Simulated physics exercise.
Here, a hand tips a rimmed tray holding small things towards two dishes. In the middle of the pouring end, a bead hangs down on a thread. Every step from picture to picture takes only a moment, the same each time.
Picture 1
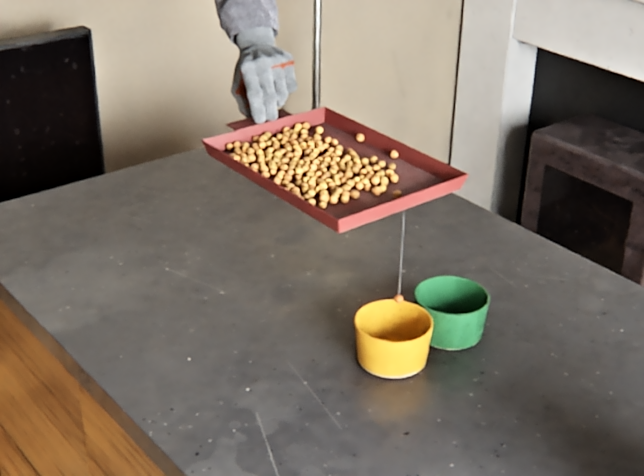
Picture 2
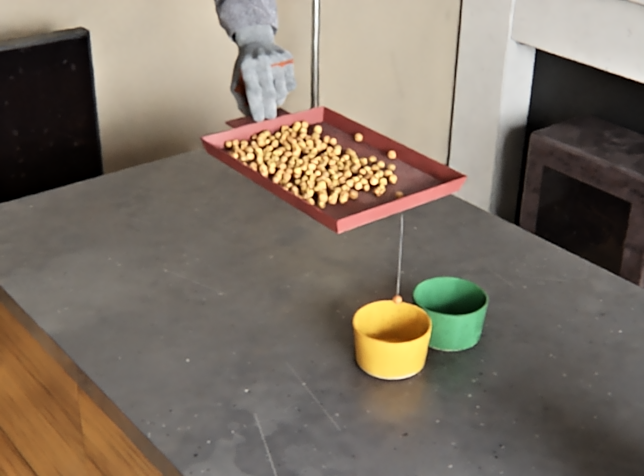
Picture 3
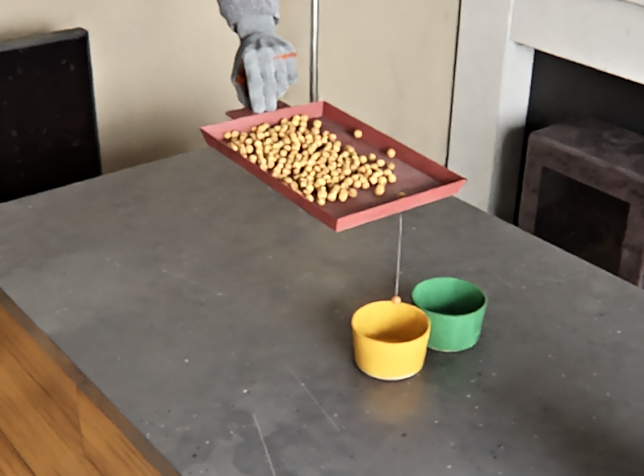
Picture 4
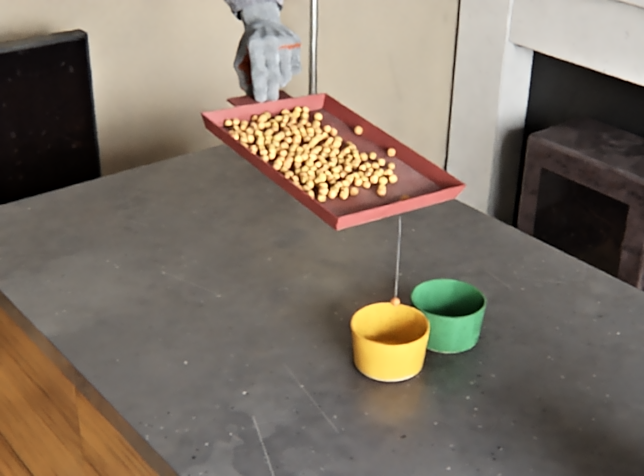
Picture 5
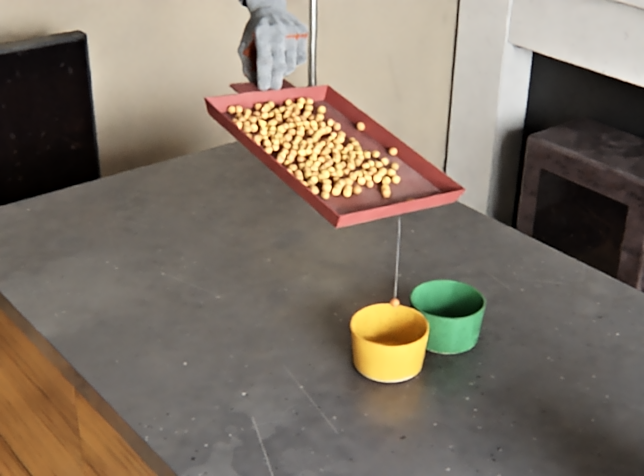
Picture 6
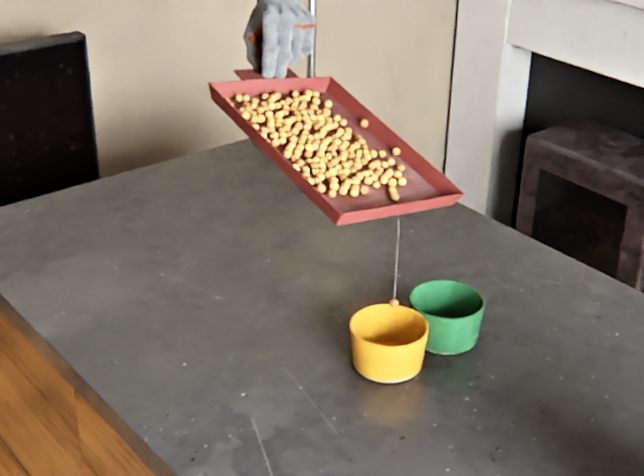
A gloved hand tilting a red tray of small wooden beads, the load shifting slightly, above yellow and green dishes on a grey table.
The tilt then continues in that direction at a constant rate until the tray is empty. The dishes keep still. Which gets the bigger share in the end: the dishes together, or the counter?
I'd say the dishes catch most of it, honestly.
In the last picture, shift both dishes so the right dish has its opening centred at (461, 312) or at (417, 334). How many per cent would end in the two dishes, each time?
About 50 and 0 per cent.
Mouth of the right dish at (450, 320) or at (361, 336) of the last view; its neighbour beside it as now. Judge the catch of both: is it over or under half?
Result, first place: Not as much as half; second place: Not as much as half.
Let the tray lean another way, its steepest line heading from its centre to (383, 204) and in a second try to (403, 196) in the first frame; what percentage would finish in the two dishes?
In turn some 20 and 50 per cent.
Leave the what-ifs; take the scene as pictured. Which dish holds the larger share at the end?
Observation: The greater share ends in the dish at the right.
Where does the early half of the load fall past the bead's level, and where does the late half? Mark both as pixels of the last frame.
About (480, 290), and after that about (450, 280).
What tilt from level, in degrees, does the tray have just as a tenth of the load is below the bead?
At some 55 degrees.
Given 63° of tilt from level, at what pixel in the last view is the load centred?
Roughly at (450, 222).
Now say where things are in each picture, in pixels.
Corners of the pouring end near (339, 217) and (461, 174), level; middle of the load near (307, 166), round wooden beads; left dish near (419, 354); right dish near (477, 326); bead on its thread near (399, 299), in the first picture.
Corners of the pouring end near (338, 217) and (460, 176), level; middle of the load near (306, 165), in the second picture.
Corners of the pouring end near (338, 216) and (459, 178), tipped barely, lowest at the right corner; middle of the load near (305, 160), in the third picture.
Corners of the pouring end near (339, 214) and (459, 183), tipped a little, lowest at the right corner; middle of the load near (306, 154), in the fourth picture.
Corners of the pouring end near (341, 212) and (459, 188), tipped a little, lowest at the right corner; middle of the load near (310, 148), in the fifth picture.
Corners of the pouring end near (342, 210) and (458, 191), tipped clearly, lowest at the right corner; middle of the load near (317, 143), the whole lot on the move; left dish near (414, 358); right dish near (472, 331), in the sixth picture.
Shortly afterwards, tray tipped steeply; near half on the tray; a little in the right dish; a little outside both; near a quarter in the air.
Next, tray tipped past a quarter turn; only a few on the tray; near two thirds in the right dish; near a third outside both; only a few in the air.
Some moments later, tray tipped past a quarter turn; near two thirds in the right dish; near a third outside both.
In the end, tray tipped past a quarter turn; none at all in the left dish; near two thirds in the right dish; near a third outside both.
